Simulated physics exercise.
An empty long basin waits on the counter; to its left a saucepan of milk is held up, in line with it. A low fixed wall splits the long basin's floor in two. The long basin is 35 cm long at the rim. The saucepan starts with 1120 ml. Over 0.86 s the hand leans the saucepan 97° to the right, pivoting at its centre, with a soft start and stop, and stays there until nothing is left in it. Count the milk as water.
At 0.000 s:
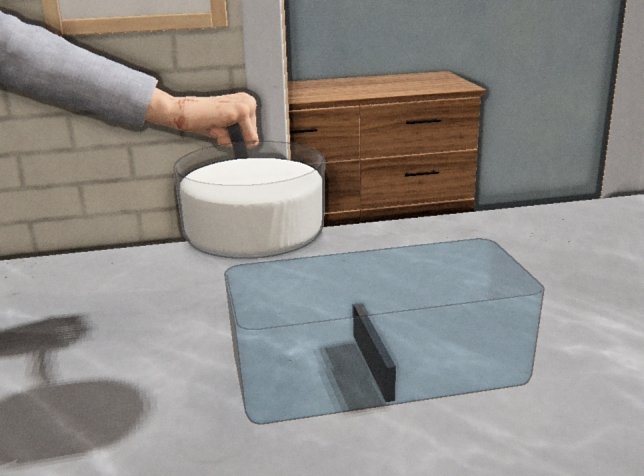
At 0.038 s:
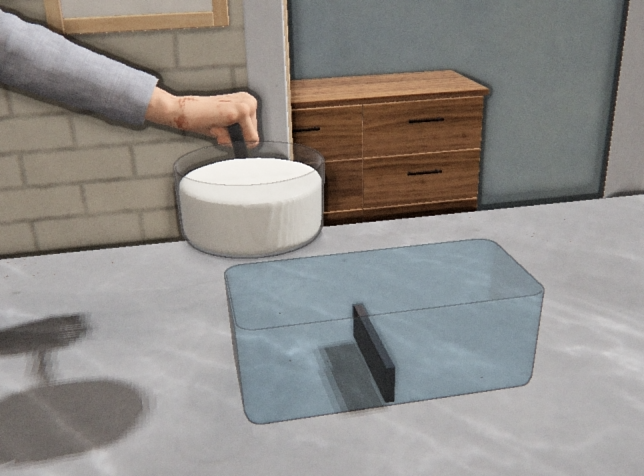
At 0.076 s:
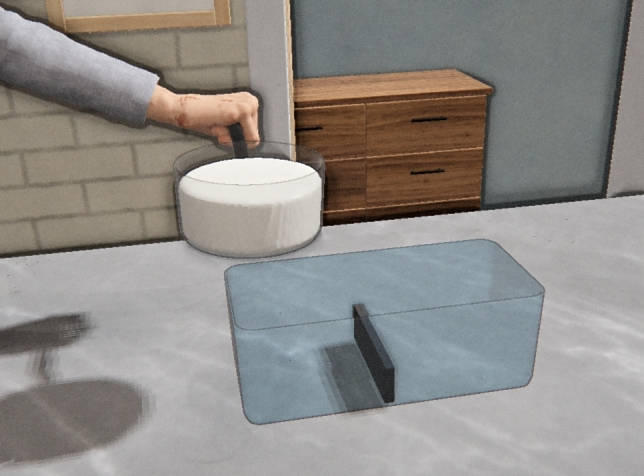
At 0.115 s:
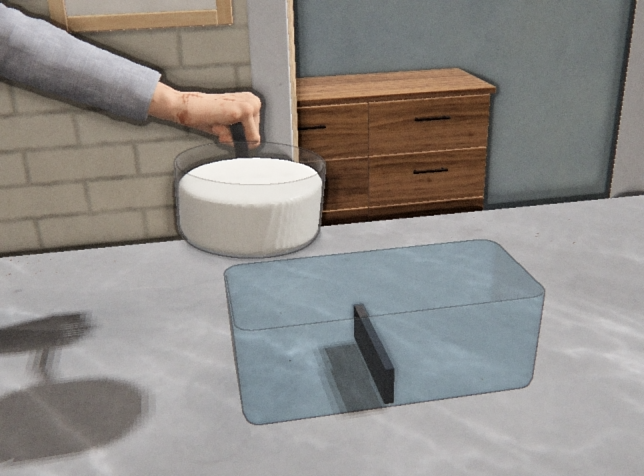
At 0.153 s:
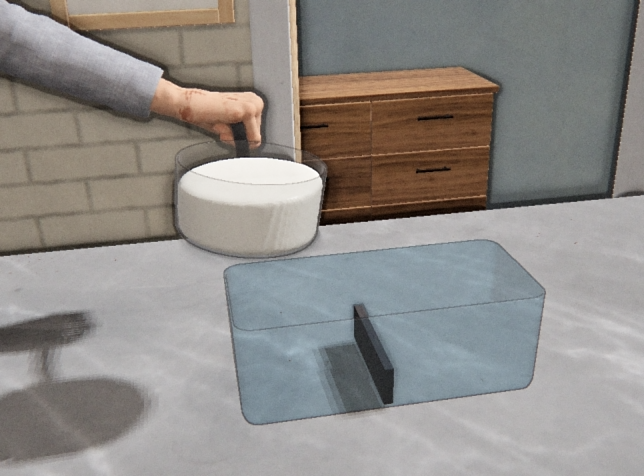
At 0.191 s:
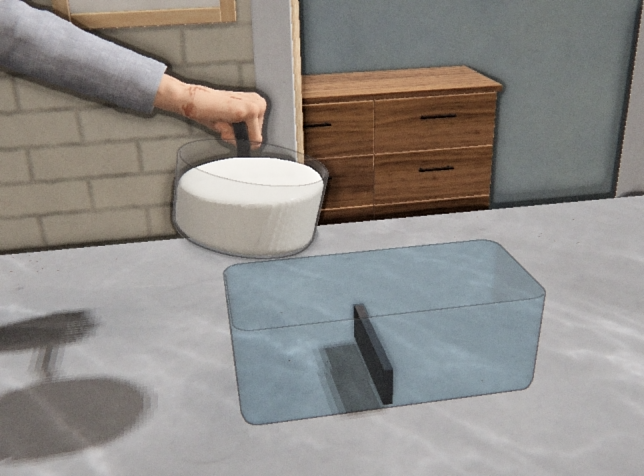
At first, a hand holds a clear round pan of white liquid upright above a grey counter, left of an empty bluish see-through basin with a dark upright divider inside. The hand then slowly leans the pan slightly to the right, and the liquid shifts a little within it while the basin stays still.
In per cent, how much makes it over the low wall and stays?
Roughly 51 per cent is past the wall.
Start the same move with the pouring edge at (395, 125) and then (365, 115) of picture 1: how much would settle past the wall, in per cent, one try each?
First 95, then 90 per cent.
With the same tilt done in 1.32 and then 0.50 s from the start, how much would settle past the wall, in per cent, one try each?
First 60, then 35 per cent.
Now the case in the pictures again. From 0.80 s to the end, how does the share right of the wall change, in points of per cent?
The share moves up, by some 1 per cent.
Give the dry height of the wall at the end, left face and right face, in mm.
Some 28 mm on the left and 28 mm on the right.
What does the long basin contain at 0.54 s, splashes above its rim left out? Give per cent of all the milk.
Some 9 per cent.
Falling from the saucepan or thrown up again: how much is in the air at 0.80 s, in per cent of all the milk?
About 8 per cent.
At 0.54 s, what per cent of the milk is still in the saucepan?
About 62 per cent.
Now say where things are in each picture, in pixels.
In the first frame, it leans 0°; its right rim is at (322, 157); the milk meets the walls at (179, 184) and (319, 171); the long basin's rim runs from (231, 298) to (517, 264); the wall's top is at (373, 335).
In the second frame, it leans 0°; its right rim is at (322, 158); the milk meets the walls at (178, 184) and (319, 172).
In the third frame, it leans 2°; its right rim is at (322, 159); the milk meets the walls at (178, 184) and (319, 173).
In the fourth frame, it leans 4°; its right rim is at (323, 162); the milk meets the walls at (178, 183) and (319, 174).
In the fifth frame, it leans 7°; its right rim is at (324, 166); the milk meets the walls at (178, 182) and (320, 174).
In the sixth frame, it leans 11°; its right rim is at (325, 171); the milk meets the walls at (177, 182) and (321, 174).
After 0.54 s the tilt is 68° and 62 per cent is still to pour, 3 is left of the wall and 6 right of it.
After 0.80 s the tilt is 96° and 15 per cent is still to pour, 27 is left of the wall and 50 right of it.
After 1.07 s the tilt is 97° and 3 per cent is still to pour, 44 is left of the wall and 51 right of it.
After 1.36 s the tilt is 97° and 0 per cent is still to pour, 48 is left of the wall and 51 right of it.
In the end 48 per cent lies left of the wall, 51 right of it and 0 outside.
